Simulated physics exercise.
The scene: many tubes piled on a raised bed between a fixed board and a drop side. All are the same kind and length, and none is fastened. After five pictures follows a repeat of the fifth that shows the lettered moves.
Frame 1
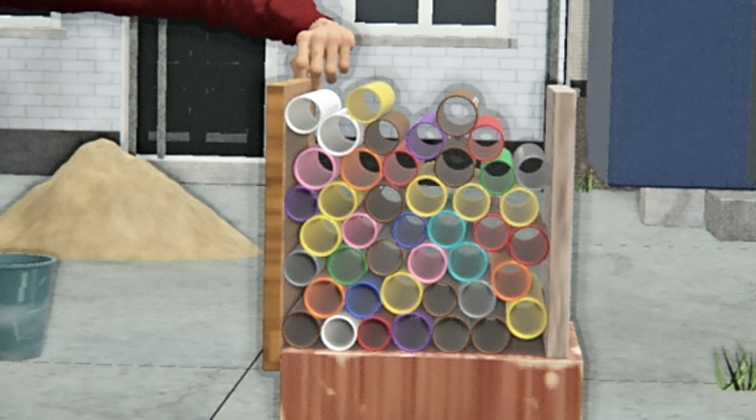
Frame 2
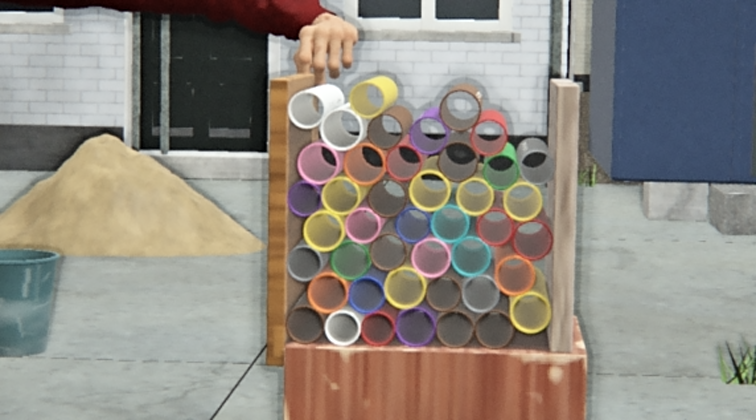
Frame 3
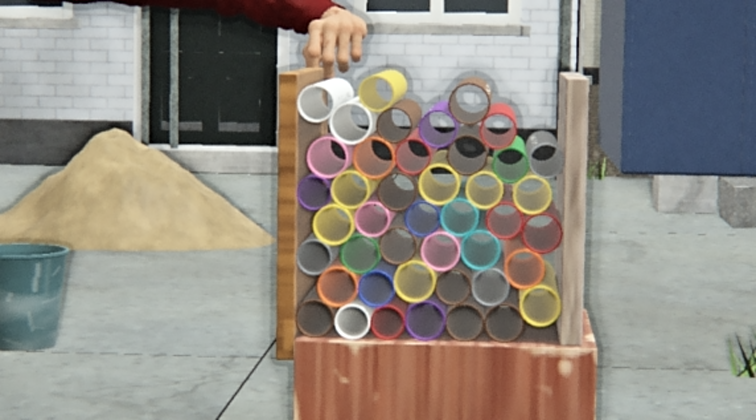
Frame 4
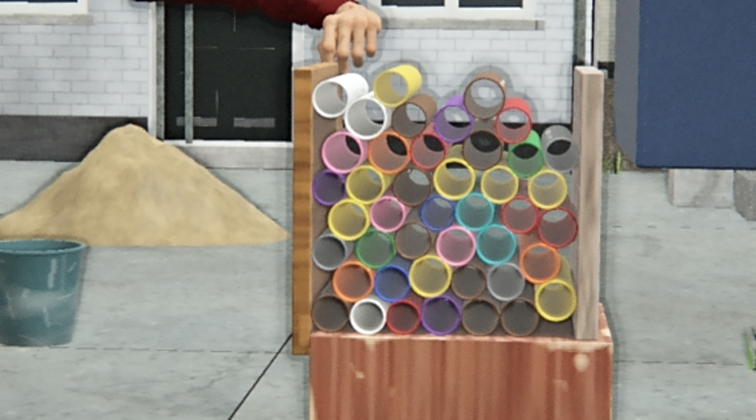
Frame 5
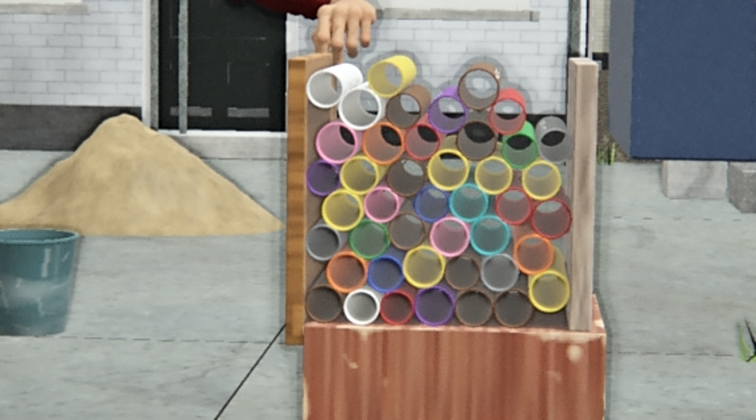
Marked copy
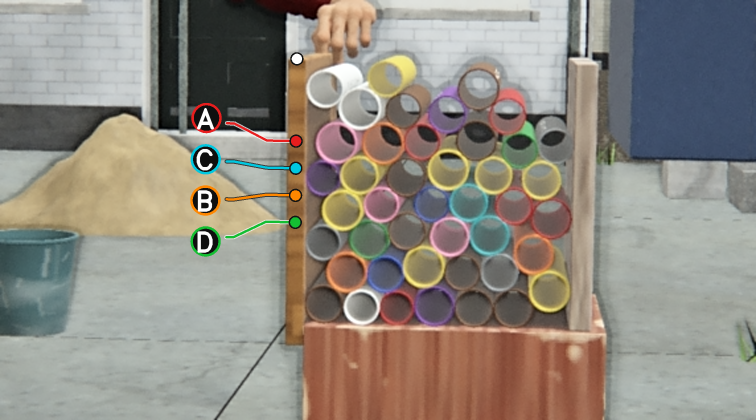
In this clip, colourful tubes sit stacked between two upright boards above a reddish box, with a hand at the top left. The view shifts slightly, first right and then a little back left, while the stack's arrangement barely changes.
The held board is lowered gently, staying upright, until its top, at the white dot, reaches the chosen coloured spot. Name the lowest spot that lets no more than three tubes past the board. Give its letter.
The lowest mark that will do is B.
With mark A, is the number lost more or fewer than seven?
Fewer than seven.
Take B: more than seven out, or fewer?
At B, fewer than seven.
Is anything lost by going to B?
Yes.
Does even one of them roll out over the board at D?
Yes, at D.
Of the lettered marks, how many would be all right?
Three of the four.
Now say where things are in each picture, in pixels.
The first picture shows a brown tube (490, 336); a brown tube (440, 299); a brown tube (385, 258).
The second picture shows a brown tube (388, 253); a purple tube (305, 199).
The third picture shows a red tube (505, 221); an orange tube (374, 158).
The fourth picture shows a green tube (526, 160); a red tube (514, 126).
The fifth picture shows side board (313, 188); a brown tube (324, 304); a brown tube (513, 309).
On the marked copy, A at (296, 141); B at (296, 195); C at (296, 168); D at (295, 222); the white dot at (297, 59).
With B. Early on, top of the board (306, 120).
Further on, top of the board (305, 191).
At the end, top of the board (305, 195), one out over the board.
As for the rest, A one out over the board; C one out over the board; D more than three out over the board.
